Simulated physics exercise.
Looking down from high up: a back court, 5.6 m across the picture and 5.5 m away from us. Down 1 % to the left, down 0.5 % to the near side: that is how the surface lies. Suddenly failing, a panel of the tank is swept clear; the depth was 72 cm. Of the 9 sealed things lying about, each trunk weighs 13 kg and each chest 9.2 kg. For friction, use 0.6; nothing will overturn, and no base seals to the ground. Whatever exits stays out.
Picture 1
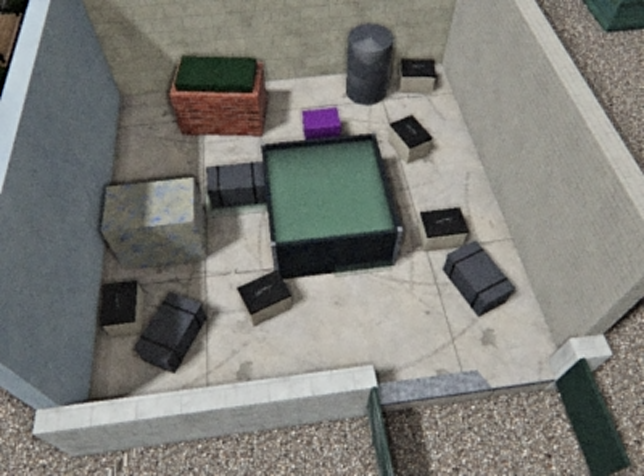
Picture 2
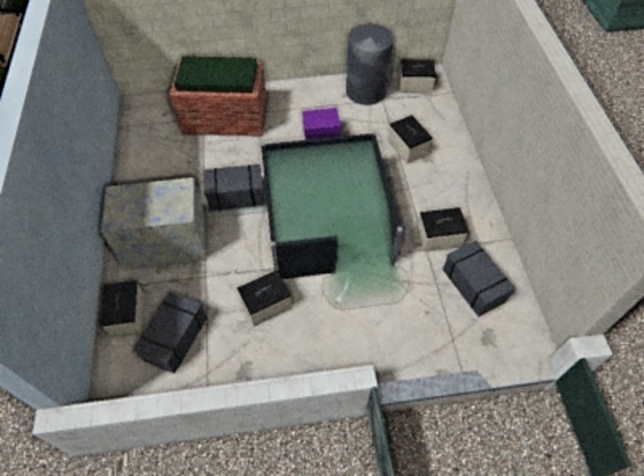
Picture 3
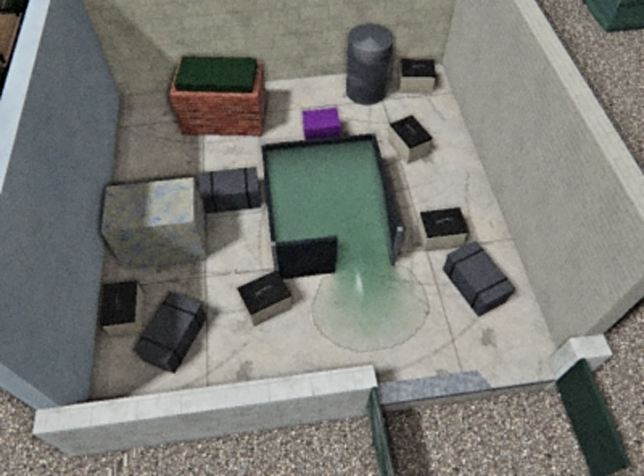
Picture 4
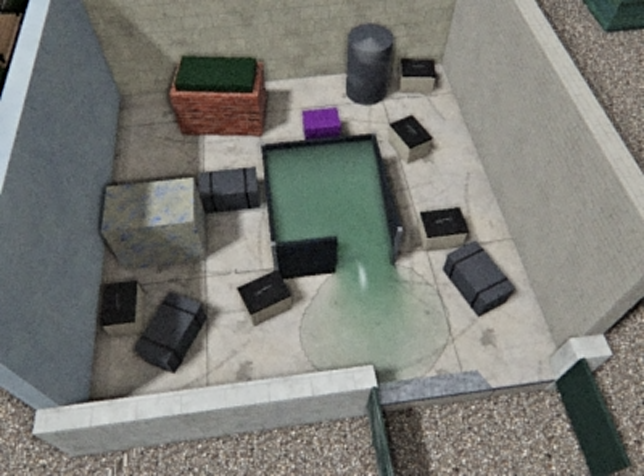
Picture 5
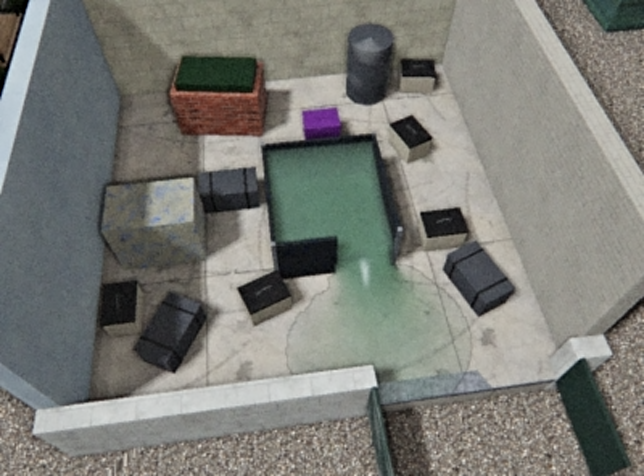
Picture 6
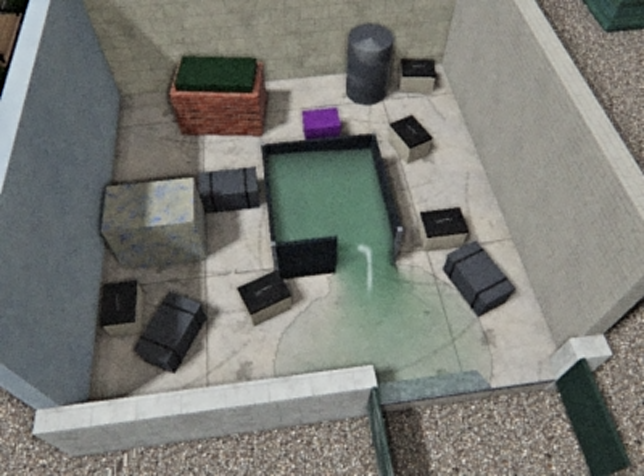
Green water pouring from a gap in a tank's near side and spreading across a walled courtyard floor among scattered boxes.
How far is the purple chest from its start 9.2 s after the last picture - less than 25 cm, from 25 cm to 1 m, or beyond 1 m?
I'd bet it stays anchored there.
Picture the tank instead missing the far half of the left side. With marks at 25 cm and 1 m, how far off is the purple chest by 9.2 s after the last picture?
I'd say the purple chest gets swept off.
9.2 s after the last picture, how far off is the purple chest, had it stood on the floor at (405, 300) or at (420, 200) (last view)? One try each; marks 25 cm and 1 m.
Well, it gets swept off on the first try and scarcely moves on the second.
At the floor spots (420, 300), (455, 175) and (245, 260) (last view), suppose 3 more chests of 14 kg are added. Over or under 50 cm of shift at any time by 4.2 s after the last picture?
Lab note - in order: Above threshold / below threshold / below threshold.
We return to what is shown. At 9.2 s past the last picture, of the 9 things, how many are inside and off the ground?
Total: 3.
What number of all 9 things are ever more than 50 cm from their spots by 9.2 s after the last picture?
Counting them up, I find 1.
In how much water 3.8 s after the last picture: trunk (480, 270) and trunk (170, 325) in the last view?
Close to 2 and 8 centimetres.
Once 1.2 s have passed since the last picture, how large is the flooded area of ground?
Roughly 9.5 m2.
Then, 1.2 s after the last picture the purple chest is near (321, 118), 0.0 m from its start, aground; 0 of 9 are out; 0 afloat.
Then, 3.8 s after the last picture the purple chest is near (321, 118), 0.0 m from its start, aground; 0 of 9 are out; 2 afloat.
Then, 6.2 s after the last picture the purple chest is near (321, 118), 0.0 m from its start, aground; 0 of 9 are out; 2 afloat.
Then, 9.2 s after the last picture the purple chest is near (321, 118), 0.0 m from its start, aground; 0 of 9 are out; 3 afloat.
